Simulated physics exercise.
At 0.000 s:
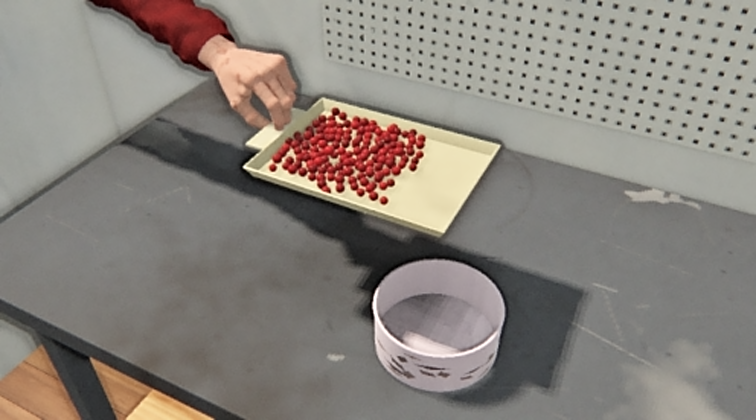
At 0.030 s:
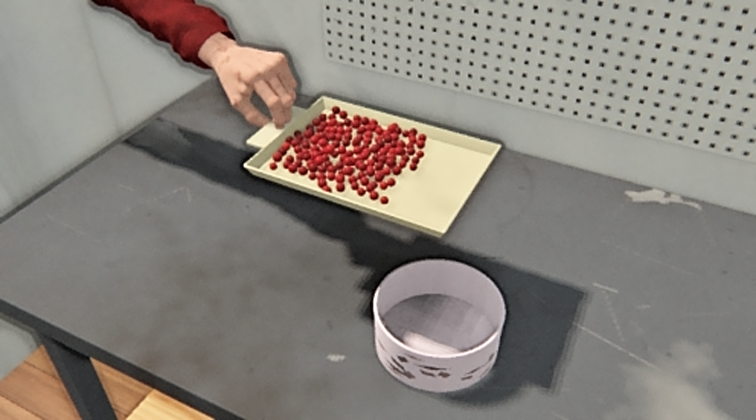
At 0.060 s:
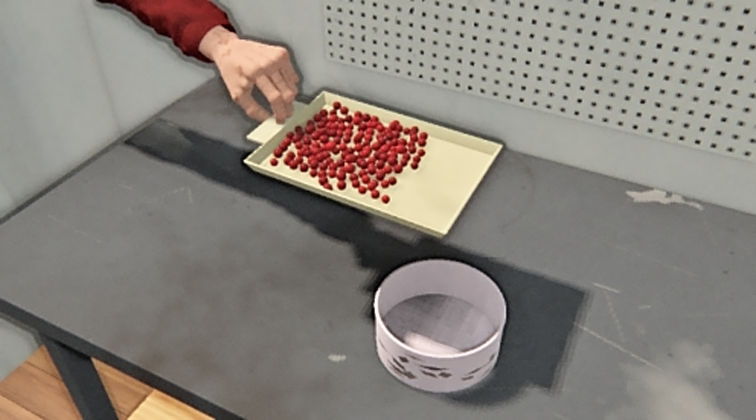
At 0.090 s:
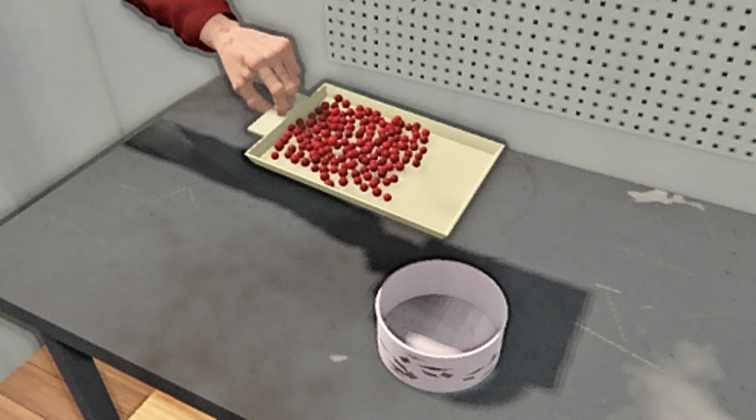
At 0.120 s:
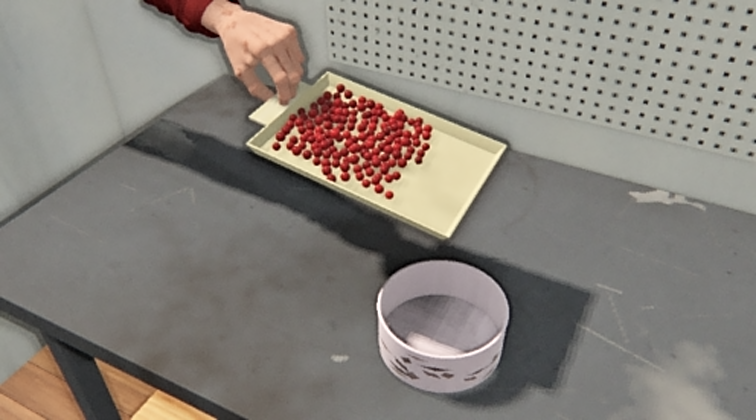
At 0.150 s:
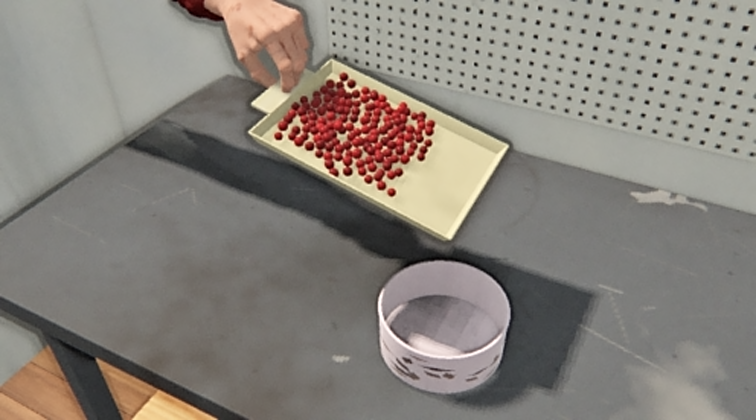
A cream tray of small red berries starts out level above a gray table, then tilts gradually as a red-sleeved hand at its left raises the far left side, while the berries stay bunched and a white pot sits nearby.
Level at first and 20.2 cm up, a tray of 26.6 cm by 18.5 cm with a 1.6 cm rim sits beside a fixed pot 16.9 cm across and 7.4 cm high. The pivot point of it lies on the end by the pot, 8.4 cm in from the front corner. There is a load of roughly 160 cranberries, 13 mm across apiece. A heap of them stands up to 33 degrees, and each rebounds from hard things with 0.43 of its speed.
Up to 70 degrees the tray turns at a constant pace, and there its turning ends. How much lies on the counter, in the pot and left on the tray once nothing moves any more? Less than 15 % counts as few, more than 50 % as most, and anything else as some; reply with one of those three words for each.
Here it is: Counter: Most, pot: Some, tray: Few.
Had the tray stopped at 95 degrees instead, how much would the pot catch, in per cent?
Pot share: About 30 per cent.
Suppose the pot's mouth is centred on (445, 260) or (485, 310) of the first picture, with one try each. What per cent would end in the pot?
The shares would be near 5 and 70 per cent respectively.
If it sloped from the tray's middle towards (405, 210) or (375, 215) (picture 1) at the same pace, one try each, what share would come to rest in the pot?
I'd put it at about 70 per cent for the first tilt and about 70 per cent for the second.
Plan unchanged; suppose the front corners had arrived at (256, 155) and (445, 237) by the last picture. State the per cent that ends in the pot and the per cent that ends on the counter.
Pot 85, counter 15.
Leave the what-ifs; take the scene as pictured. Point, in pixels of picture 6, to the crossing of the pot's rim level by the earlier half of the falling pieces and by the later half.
Roughly (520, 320) to start, and after that (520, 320).
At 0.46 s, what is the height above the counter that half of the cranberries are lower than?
Median height: Approx. 28 cm.
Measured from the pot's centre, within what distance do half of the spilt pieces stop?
Roughly 22 cm from the centre.
After 0.34 s, tilt 44 degrees; the tray holds 100 %, the pot 0 %.
Then, at 0.46 s, tilt 62 degrees; the tray holds 100 %, the pot 0 %.
After 0.72 s, tilt 70 degrees; the tray holds 10 %, the pot 20 %.
In the end, at 1.7 s, counter 70 %, pot 25 %, tray 5 %.
